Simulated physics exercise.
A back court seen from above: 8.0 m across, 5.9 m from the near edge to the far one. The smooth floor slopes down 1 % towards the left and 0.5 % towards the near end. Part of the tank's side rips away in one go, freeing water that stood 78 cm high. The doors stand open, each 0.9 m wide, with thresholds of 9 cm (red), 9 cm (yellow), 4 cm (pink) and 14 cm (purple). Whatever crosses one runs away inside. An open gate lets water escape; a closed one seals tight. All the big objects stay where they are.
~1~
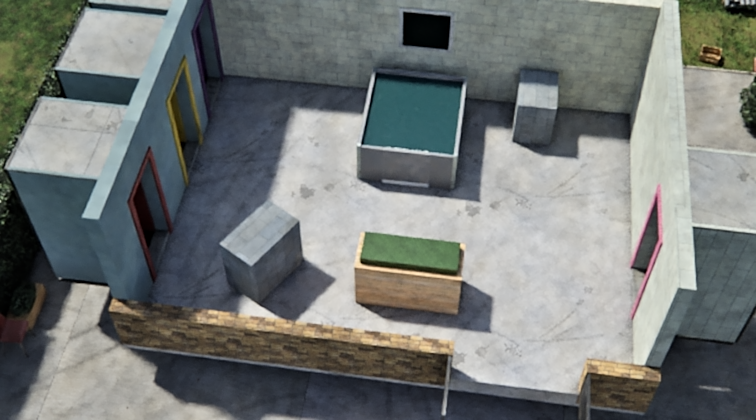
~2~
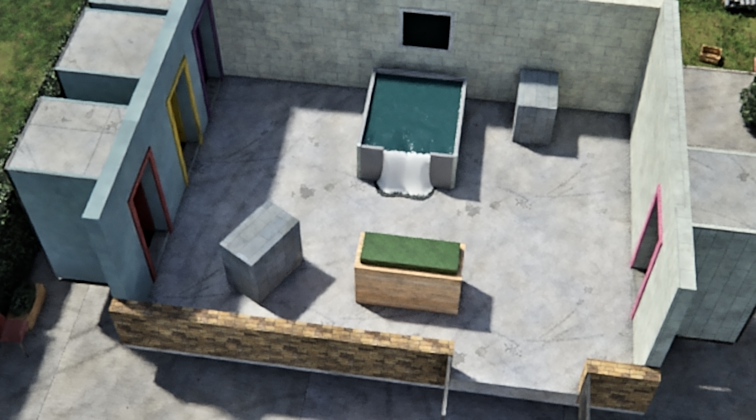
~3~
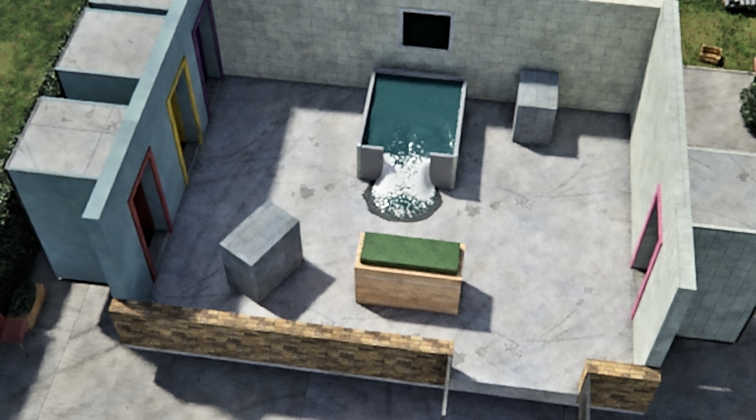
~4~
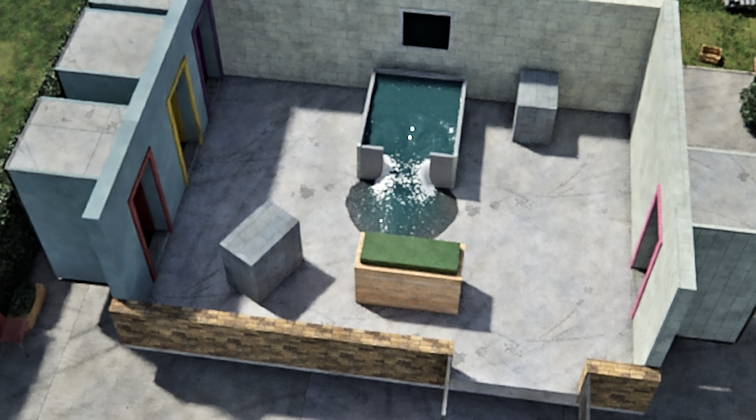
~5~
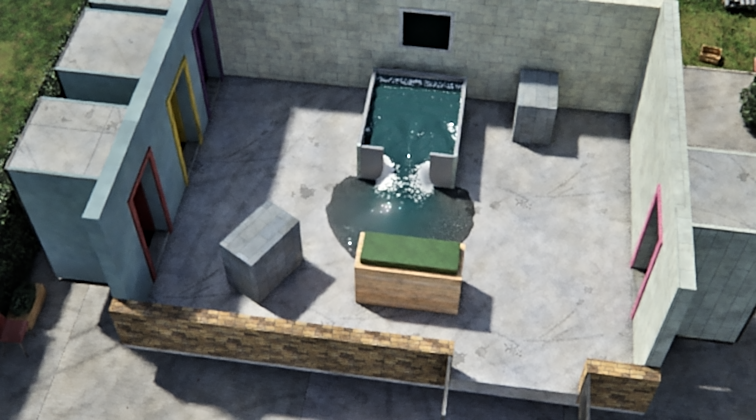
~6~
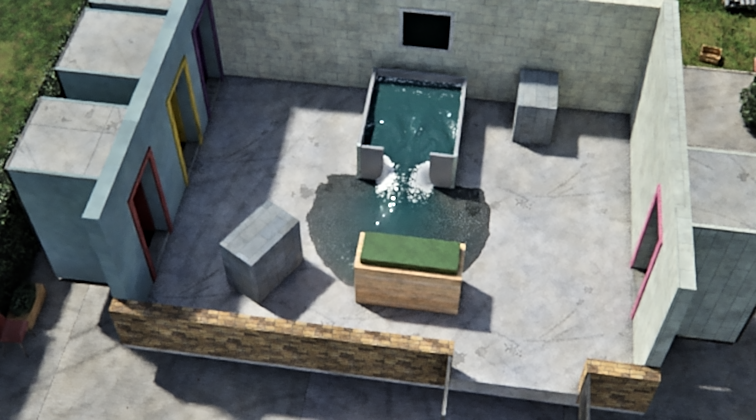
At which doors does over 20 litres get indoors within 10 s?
The water let in: At the red door it stays under the limit; at the yellow door it does not reach the limit; at the pink door it goes over the limit; at the purple door it keeps below the limit.
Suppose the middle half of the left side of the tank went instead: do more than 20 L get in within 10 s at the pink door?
Against that limit: Pink not over.
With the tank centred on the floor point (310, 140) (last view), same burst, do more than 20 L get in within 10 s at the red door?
Against that limit: Red past it.
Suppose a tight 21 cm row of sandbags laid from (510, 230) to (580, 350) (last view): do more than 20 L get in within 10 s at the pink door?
Against that limit: Pink not over.
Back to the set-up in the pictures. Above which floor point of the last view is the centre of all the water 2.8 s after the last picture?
Around (394, 219).
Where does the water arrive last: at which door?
Last comes the purple one.
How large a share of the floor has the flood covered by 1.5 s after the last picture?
Some 35 per cent of it.
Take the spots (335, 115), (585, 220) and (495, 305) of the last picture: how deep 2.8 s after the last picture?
Roughly 0, 2 and 2 cm, in turn.
Then, 0.7 s after the last picture water covers 20 % of the floor and is deepest (40 cm) near (394, 264); red door not reached, yellow door not reached, pink door not reached, purple door not reached.
Then, 1.5 s after the last picture water covers 35 % of the floor and is deepest (34 cm) near (394, 264); red door not reached, yellow door not reached, pink door 2 cm at the sill, 0 L in, purple door not reached.
Then, 2.8 s after the last picture water covers 55 % of the floor and is deepest (26 cm) near (394, 264); red door 10 cm at the sill, 0 L in, yellow door 4 cm at the sill, 0 L in, pink door 7 cm at the sill, 54 L in, purple door not reached.
Then, 5.3 s after the last picture water covers 80 % of the floor and is deepest (14 cm) near (383, 262); red door 9 cm at the sill, 2 L in, yellow door 8 cm at the sill, 0 L in, pink door 8 cm at the sill, 110 L in, purple door 5 cm at the sill, 0 L in.
Then, 9.3 s after the last picture water covers 95 % of the floor and is deepest (10 cm) near (139, 326); red door 6 cm at the sill, 3 L in, yellow door 6 cm at the sill, 0 L in, pink door 4 cm at the sill, 131 L in, purple door 9 cm at the sill, 0 L in.
